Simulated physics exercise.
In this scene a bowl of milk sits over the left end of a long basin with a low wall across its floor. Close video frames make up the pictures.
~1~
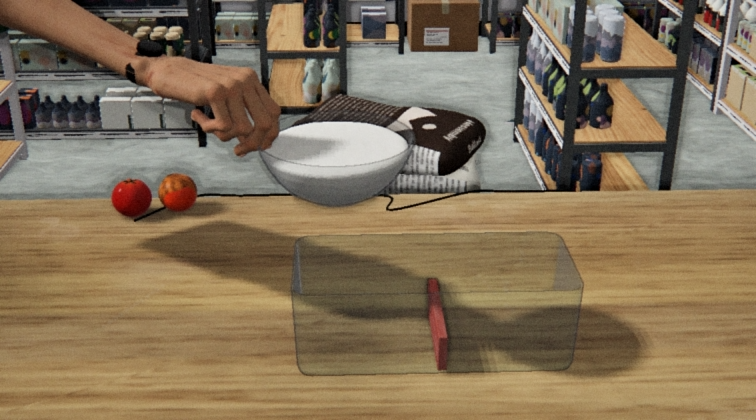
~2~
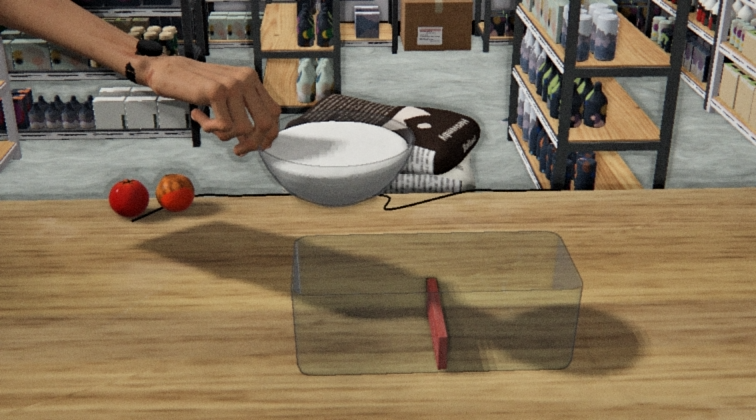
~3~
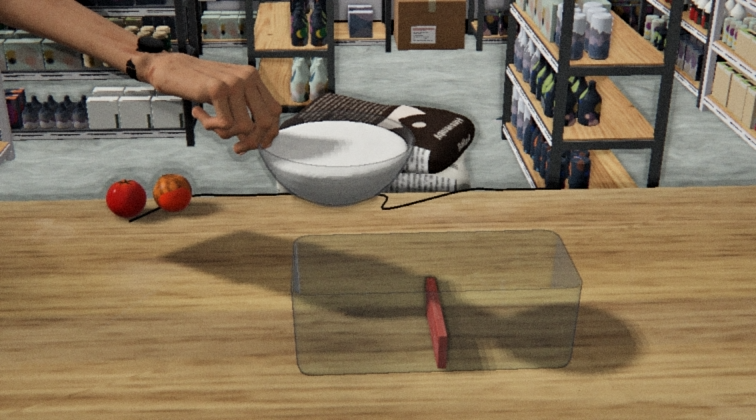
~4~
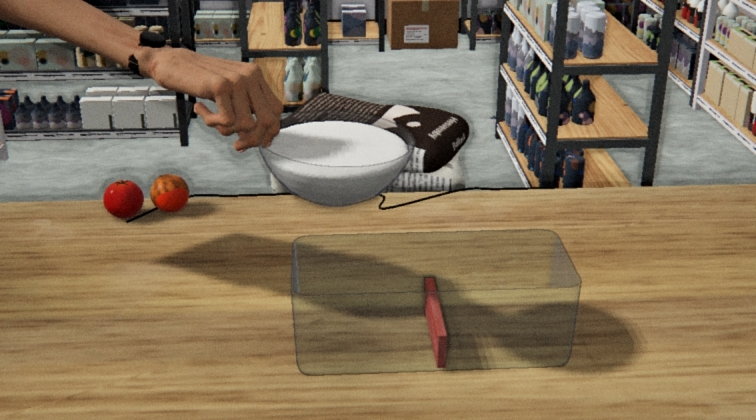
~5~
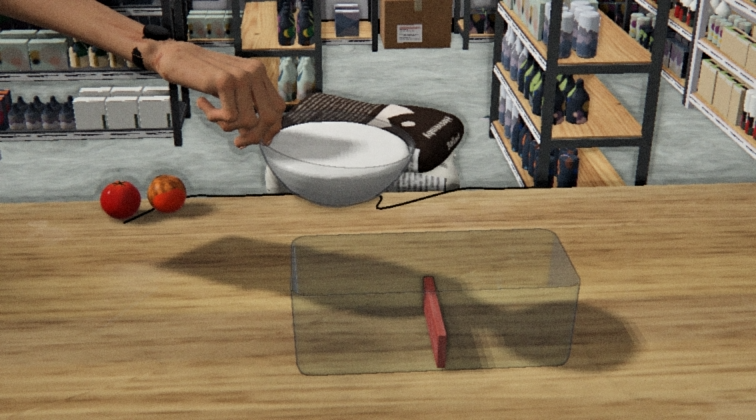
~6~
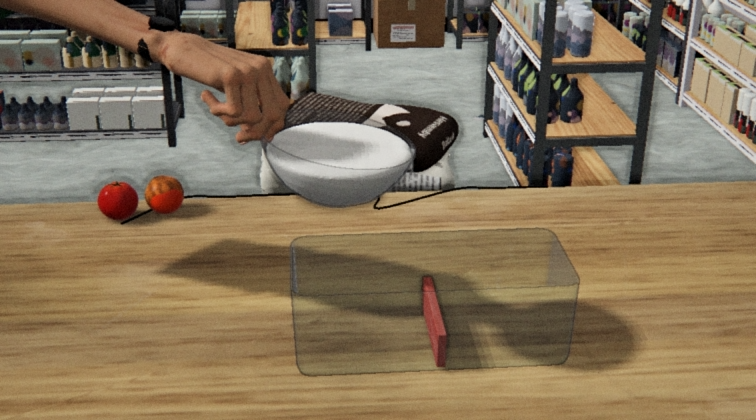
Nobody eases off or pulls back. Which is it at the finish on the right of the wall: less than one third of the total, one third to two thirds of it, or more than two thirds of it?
At the finish the right of the wall has more than two thirds of the total.
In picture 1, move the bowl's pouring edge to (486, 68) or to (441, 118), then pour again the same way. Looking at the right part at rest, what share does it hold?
First place gives some 70 %, second place some 90 %.
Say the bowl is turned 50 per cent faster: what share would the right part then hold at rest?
I'd say roughly 65 in every hundred ends up there.
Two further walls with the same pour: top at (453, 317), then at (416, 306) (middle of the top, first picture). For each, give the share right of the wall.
About 55 per cent, then about 90 per cent.
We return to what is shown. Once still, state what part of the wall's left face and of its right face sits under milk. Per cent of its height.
The left reads 20 in a hundred and the right 70 in a hundred.
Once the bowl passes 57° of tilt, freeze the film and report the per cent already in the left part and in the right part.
The left part holds 0 percent and the right part 20 percent.
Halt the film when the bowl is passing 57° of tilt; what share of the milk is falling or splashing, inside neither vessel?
It's close to 35 %.
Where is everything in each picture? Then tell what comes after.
It leans 0°; its right rim is at (414, 137); the milk meets the walls at (262, 146) and (409, 143); the long basin's rim runs from (294, 266) to (572, 261); the wall's top is at (438, 308), in the first frame.
It leans 0°; its right rim is at (414, 138); the milk meets the walls at (262, 146) and (409, 144), in the second frame.
It leans 2°; its right rim is at (414, 139); the milk meets the walls at (262, 145) and (408, 144), in the third frame.
It leans 4°; its right rim is at (414, 141); the milk meets the walls at (262, 144) and (408, 146), in the fourth frame.
It leans 6°; its right rim is at (414, 145); the milk meets the walls at (263, 144) and (409, 146), in the fifth frame.
It leans 10°; its right rim is at (414, 149); the milk meets the walls at (266, 144) and (410, 147), in the sixth frame.
A moment on, the bowl is tipped part way and 43 per cent is still to pour, 2 is left of the wall and 20 right of it.
Next, the bowl is tipped on its side and 2 per cent is still to pour, 16 is left of the wall and 76 right of it.
Then the bowl is tipped on its side and 0 per cent is still to pour, 22 is left of the wall and 77 right of it.
Later the bowl is tipped on its side and 0 per cent is still to pour, 22 is left of the wall and 76 right of it.
Finally, 22 per cent lies left of the wall, 76 right of it and 1 outside.
